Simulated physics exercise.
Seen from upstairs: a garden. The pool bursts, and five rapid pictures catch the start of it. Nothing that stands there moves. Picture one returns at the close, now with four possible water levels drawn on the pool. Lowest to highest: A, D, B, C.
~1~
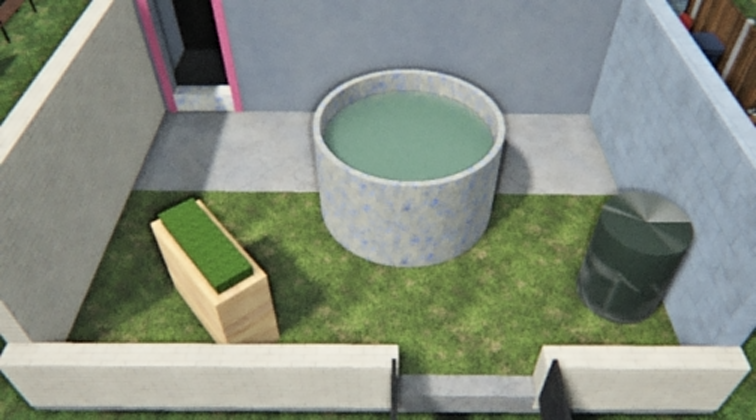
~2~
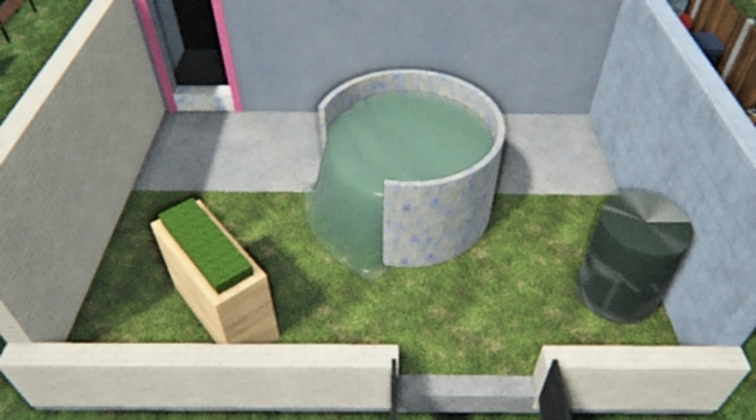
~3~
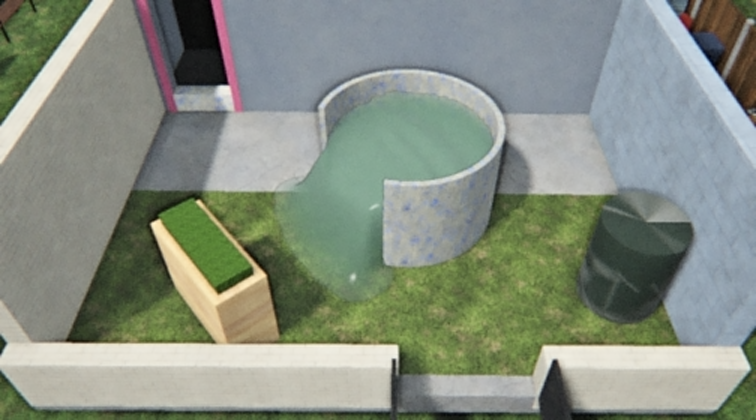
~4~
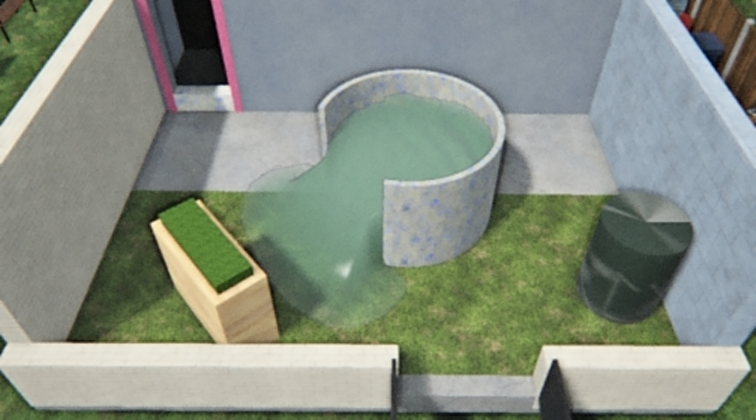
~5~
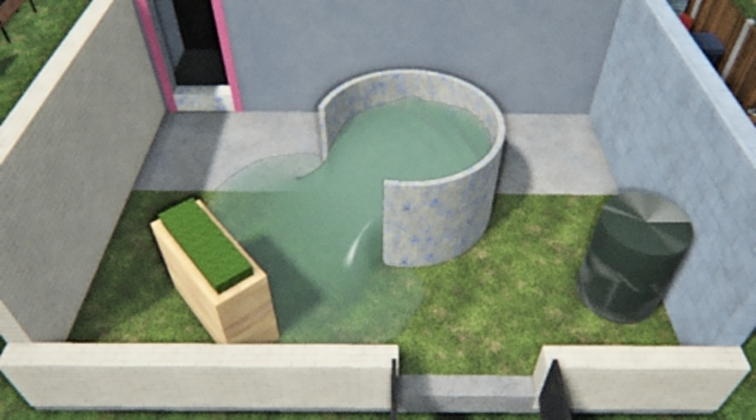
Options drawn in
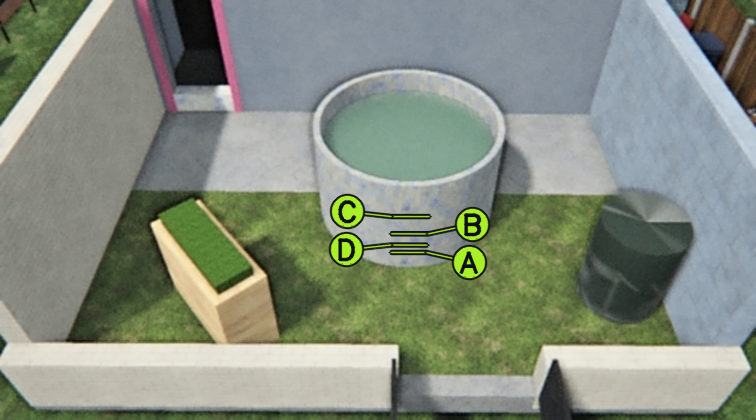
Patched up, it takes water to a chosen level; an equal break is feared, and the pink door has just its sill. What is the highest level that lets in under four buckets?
I would pick level C.
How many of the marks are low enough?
All of the four.
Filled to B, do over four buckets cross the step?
No, that is safe.
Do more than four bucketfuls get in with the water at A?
No, that is safe.
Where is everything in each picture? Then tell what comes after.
In the first picture, water in the pool at rest, its middle at (408, 139); foot of the pink doorway at (206, 111); open gate at (471, 343).
In the second picture, front seen at (315, 185), 2 % of the ground wet.
In the third picture, front seen at (365, 292), 5 % of the ground wet.
In the fourth picture, front seen at (277, 173), 11 % of the ground wet.
In the fifth picture, front seen at (253, 167), 19 % of the ground wet.
On the marked copy, A at (408, 252); B at (409, 233); C at (410, 216); D at (409, 245); from the bottom up A, D, B, C.
If A is chosen, nothing gets over.
If B is chosen, nothing gets over.
If C is chosen, a bucket or two gets in.
If D is chosen, nothing gets over.
